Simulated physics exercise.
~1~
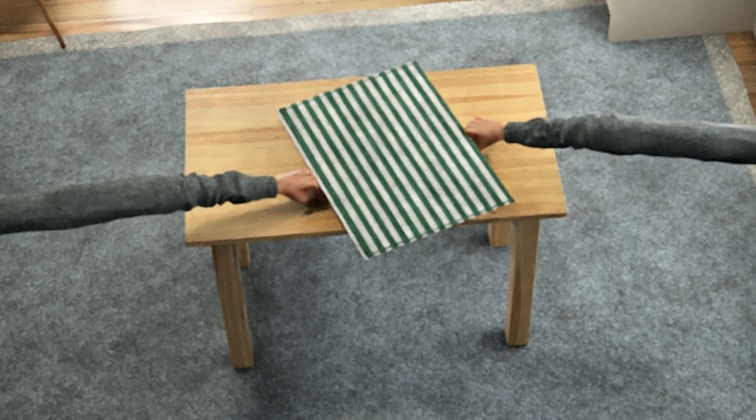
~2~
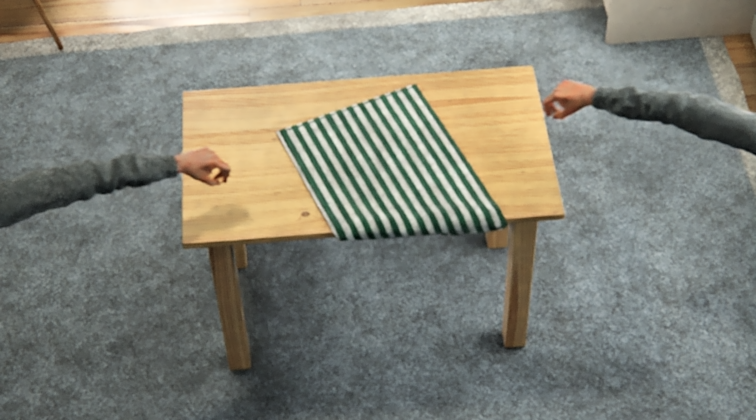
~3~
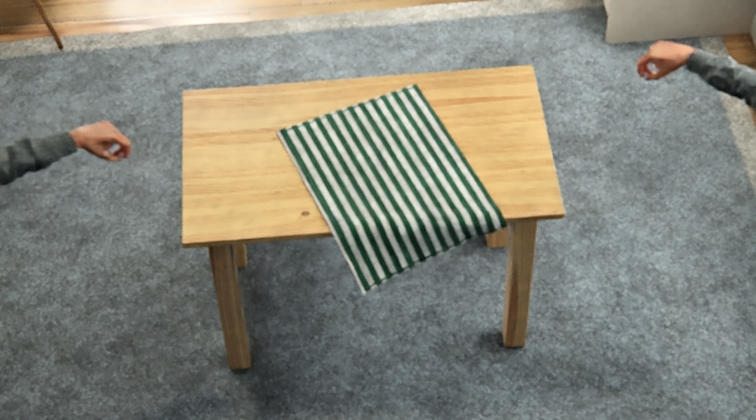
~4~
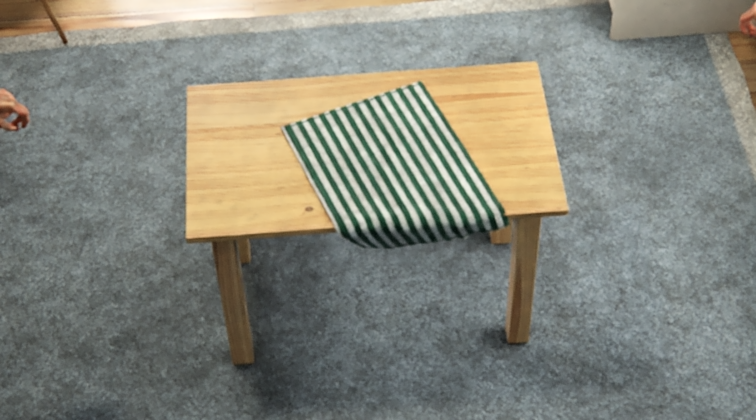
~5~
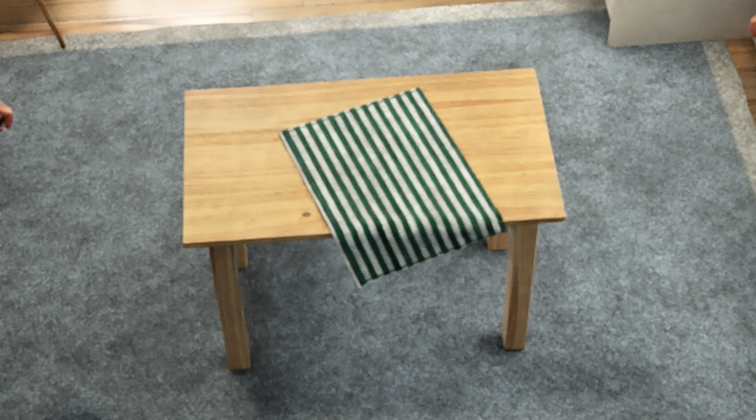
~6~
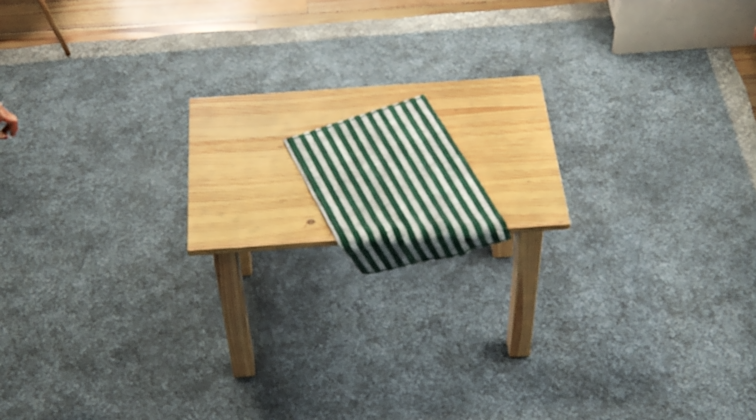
A green-and-white striped cloth, released by two hands, flops over the table's near edge and stays there.
